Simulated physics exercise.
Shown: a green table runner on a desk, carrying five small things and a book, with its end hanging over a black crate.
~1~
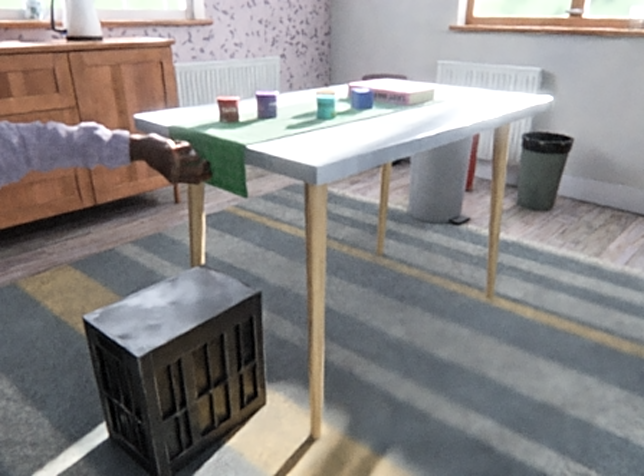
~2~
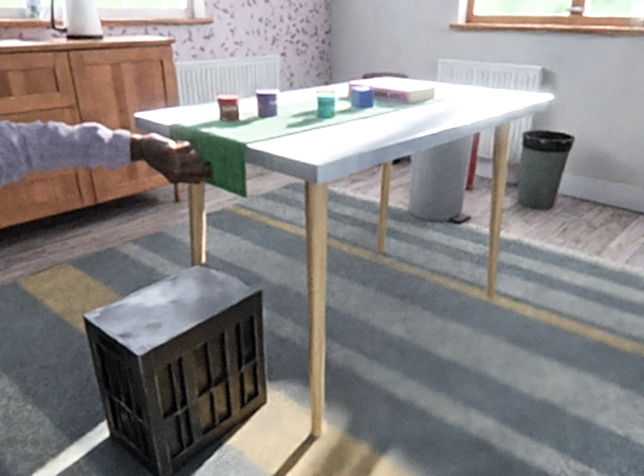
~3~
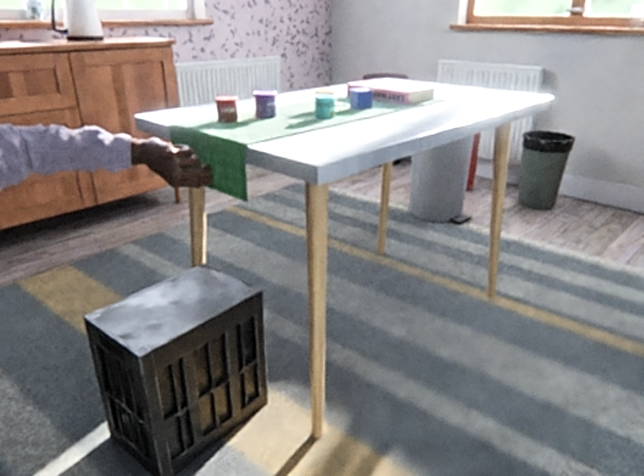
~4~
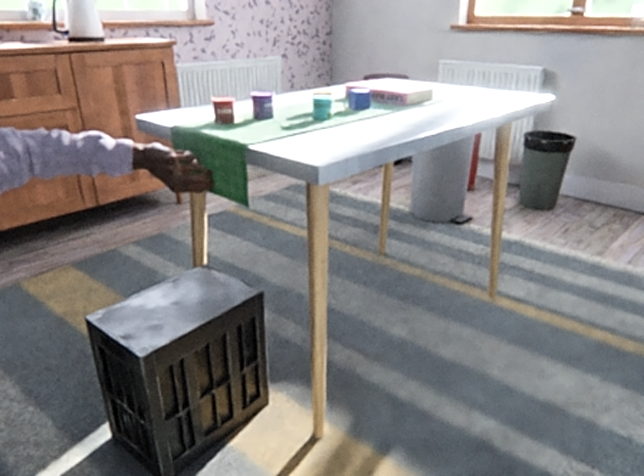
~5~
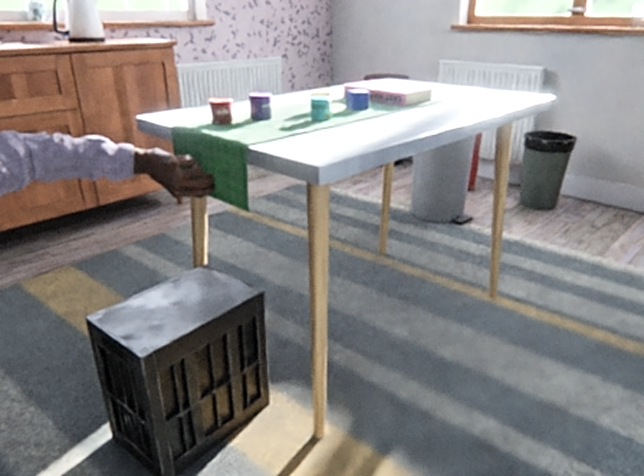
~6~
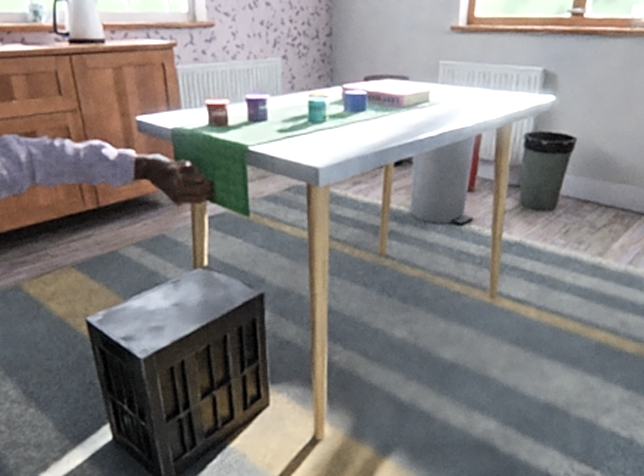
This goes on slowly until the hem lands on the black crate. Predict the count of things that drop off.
Count: Two.
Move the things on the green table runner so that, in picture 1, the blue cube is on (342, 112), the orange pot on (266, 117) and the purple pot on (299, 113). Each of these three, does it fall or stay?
The blue cube stays put, the orange pot topples down, and the purple pot stays put.
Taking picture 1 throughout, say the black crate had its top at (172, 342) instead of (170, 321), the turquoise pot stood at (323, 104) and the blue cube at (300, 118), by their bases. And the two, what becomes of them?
The turquoise pot stays aboard, and the blue cube does not stay aboard.
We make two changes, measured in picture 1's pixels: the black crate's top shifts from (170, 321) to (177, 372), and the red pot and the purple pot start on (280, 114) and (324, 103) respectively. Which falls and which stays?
First the red pot: It ends off the top. Then the purple pot: It is still up there.
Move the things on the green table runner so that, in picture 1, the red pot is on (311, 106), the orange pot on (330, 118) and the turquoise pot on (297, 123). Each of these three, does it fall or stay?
Each in turn: The red pot stays aloft, the orange pot stays aloft, the turquoise pot goes down.
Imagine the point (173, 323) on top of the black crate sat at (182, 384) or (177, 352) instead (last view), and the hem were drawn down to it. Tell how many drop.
Counting them gives 4 and 3.
Soon after, hem near (213, 228); all still up.
Then, hem near (215, 262); red pot gone.
Further on, hem on the crate; red pot and purple pot gone.
At rest, hem on the crate; red pot and purple pot gone. The count of fallen things is two.
